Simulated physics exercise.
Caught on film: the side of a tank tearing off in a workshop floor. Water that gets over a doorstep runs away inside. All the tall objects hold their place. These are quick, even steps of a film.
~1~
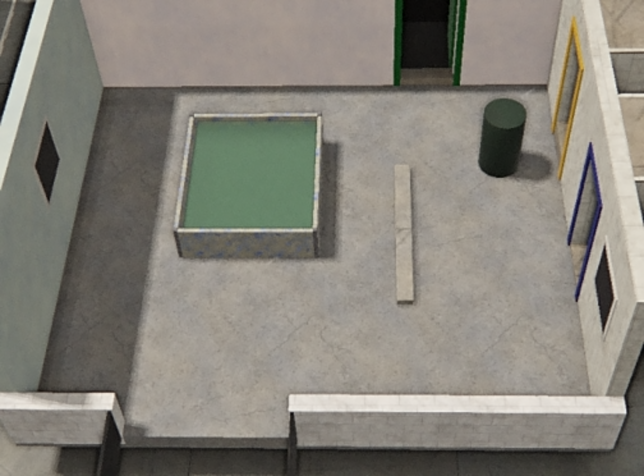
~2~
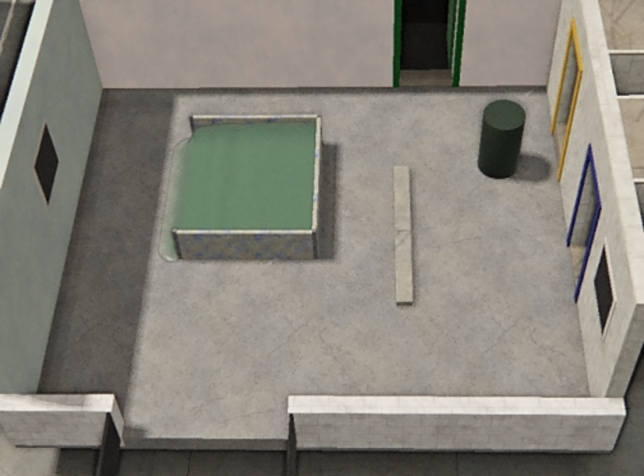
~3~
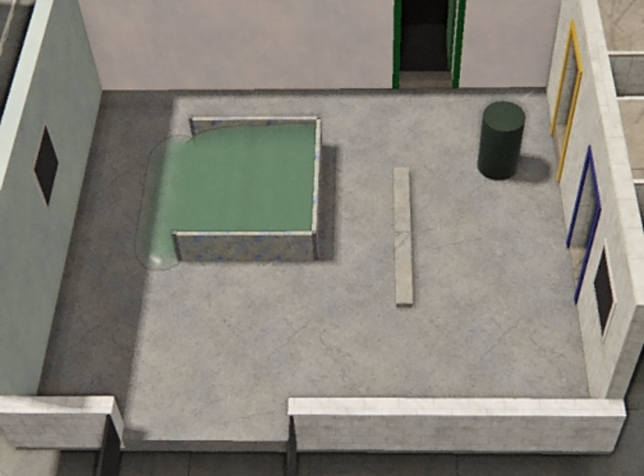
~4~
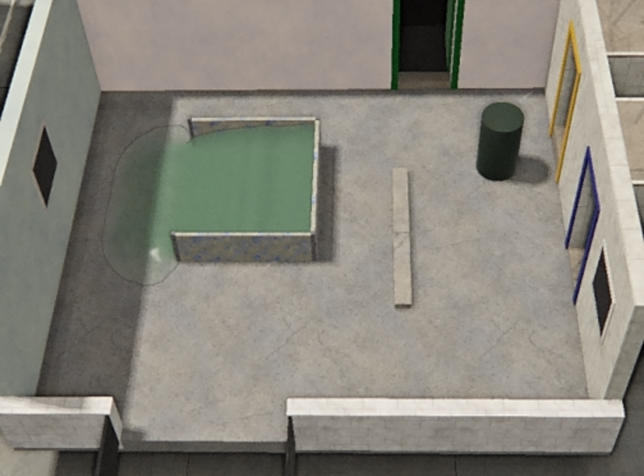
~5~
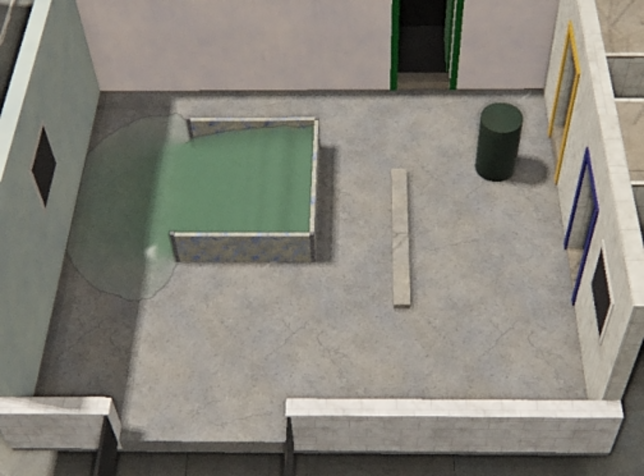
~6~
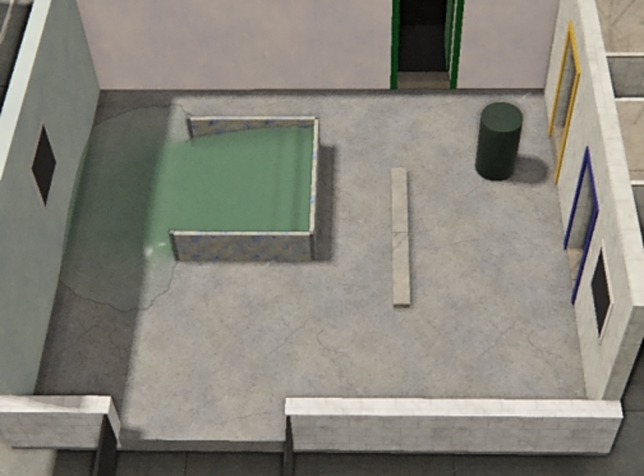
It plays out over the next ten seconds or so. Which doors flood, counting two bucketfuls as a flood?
The yellow door admits no more than that; the green door admits no more than that; the blue door admits no more than that.
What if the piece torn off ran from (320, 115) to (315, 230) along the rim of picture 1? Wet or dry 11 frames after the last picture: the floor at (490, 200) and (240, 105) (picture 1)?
One after the other: Flooded, dry.
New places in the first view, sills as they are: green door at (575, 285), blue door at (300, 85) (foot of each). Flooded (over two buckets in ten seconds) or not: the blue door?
One by one: Blue lets less in.
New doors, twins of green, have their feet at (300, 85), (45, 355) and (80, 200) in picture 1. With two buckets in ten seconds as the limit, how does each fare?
In that order: Keeps below it, takes less, goes over.
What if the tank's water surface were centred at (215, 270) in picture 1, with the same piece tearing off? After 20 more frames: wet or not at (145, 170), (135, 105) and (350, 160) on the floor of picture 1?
As listed: Awash, flooded, dry.
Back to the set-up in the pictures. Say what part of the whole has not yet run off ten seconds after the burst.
About 86 per cent.
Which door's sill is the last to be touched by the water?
That is the blue door.
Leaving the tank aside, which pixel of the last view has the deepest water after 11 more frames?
Near (100, 97).
A moment on, water covers 15 % of the floor; the yellow door not reached, the green door not reached, the blue door not reached.
Next, water covers 20 % of the floor; the yellow door not reached, the green door not reached, the blue door not reached.
Then, water covers 40 % of the floor; the yellow door not reached, the green door not reached, the blue door not reached.
Later, water covers 70 % of the floor; the yellow door wet at the sill, nothing in, the green door wet at the sill, nothing in, the blue door not reached.
In the end, water covers 95 % of the floor; the yellow door wet at the sill, nothing in, the green door wet at the sill, nothing in, the blue door wet at the sill, nothing in.
